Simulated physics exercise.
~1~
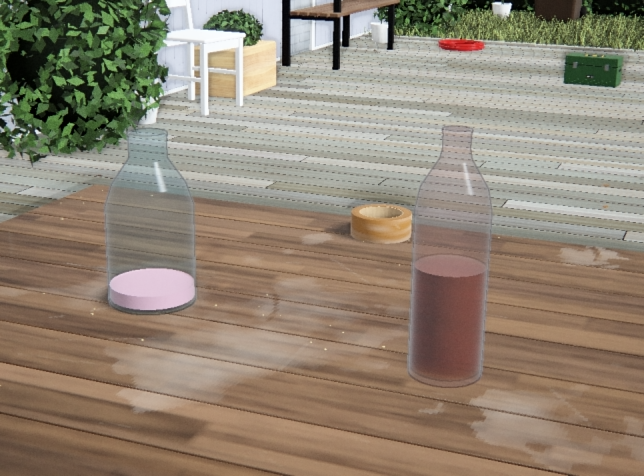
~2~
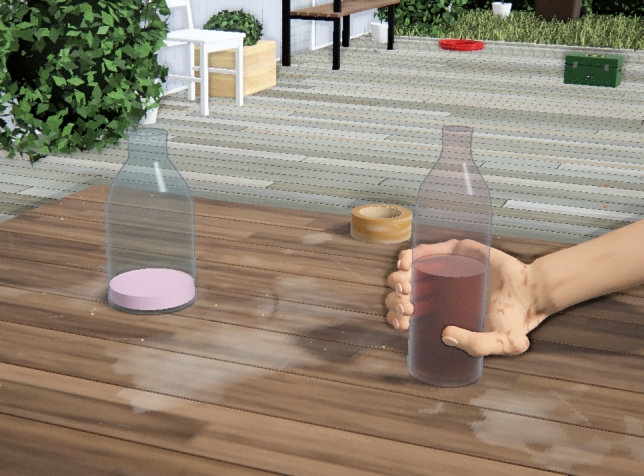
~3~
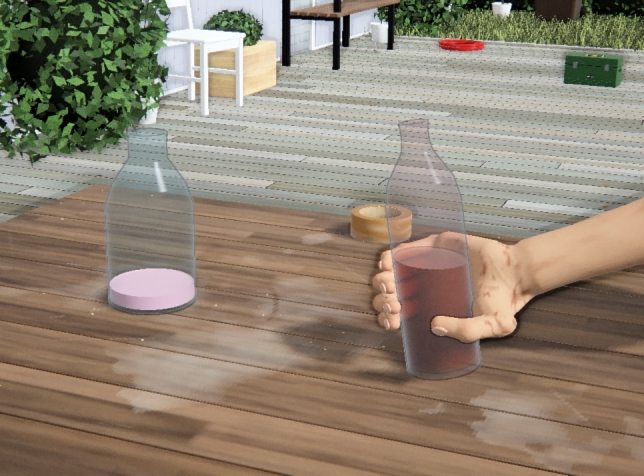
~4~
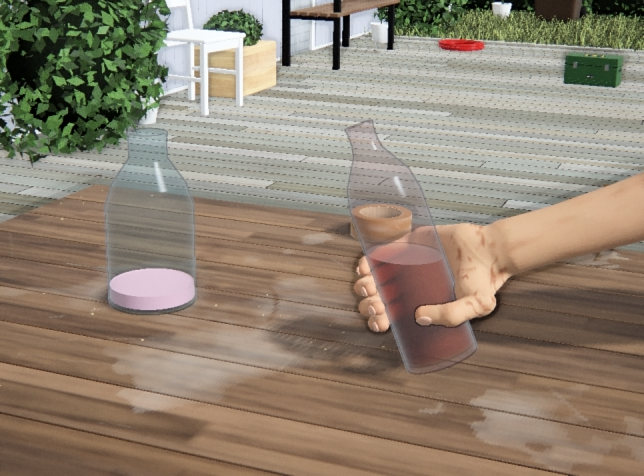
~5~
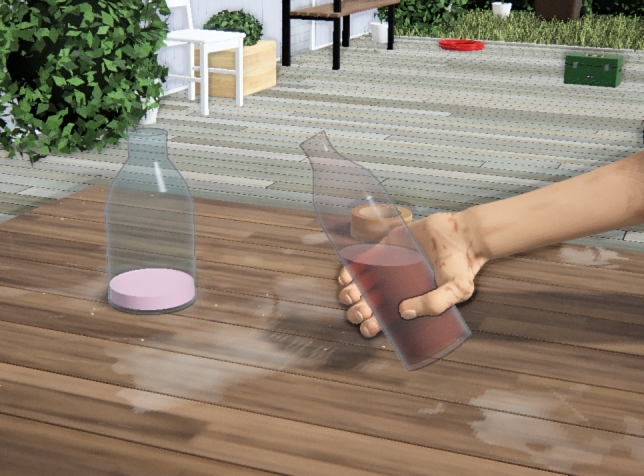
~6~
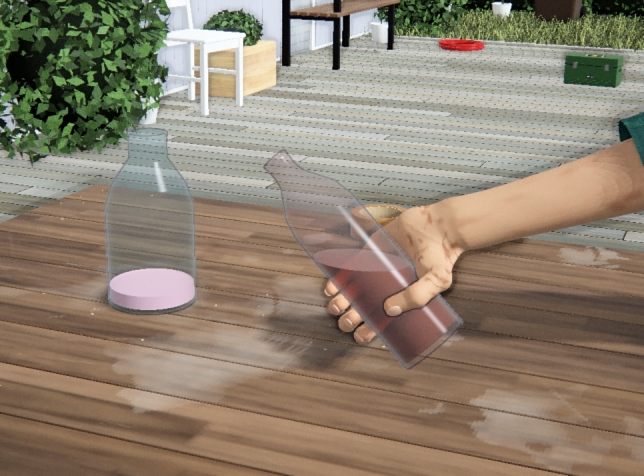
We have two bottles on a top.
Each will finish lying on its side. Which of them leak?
In order: Left bottle: The result will be no loss; right bottle: The result will be some loss.
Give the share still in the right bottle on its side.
Something like 60 percent stays in.
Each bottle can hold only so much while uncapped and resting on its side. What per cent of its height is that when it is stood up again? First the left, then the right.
In turn 20 and 26 per cent.
A moment on, the right bottle is nearly down; right bottle, all still inside.
Further on, the right bottle lies flat; right bottle, a puddle at its mouth.
When it is over, both lie flat; right bottle, a puddle at its mouth; left bottle, all still inside.
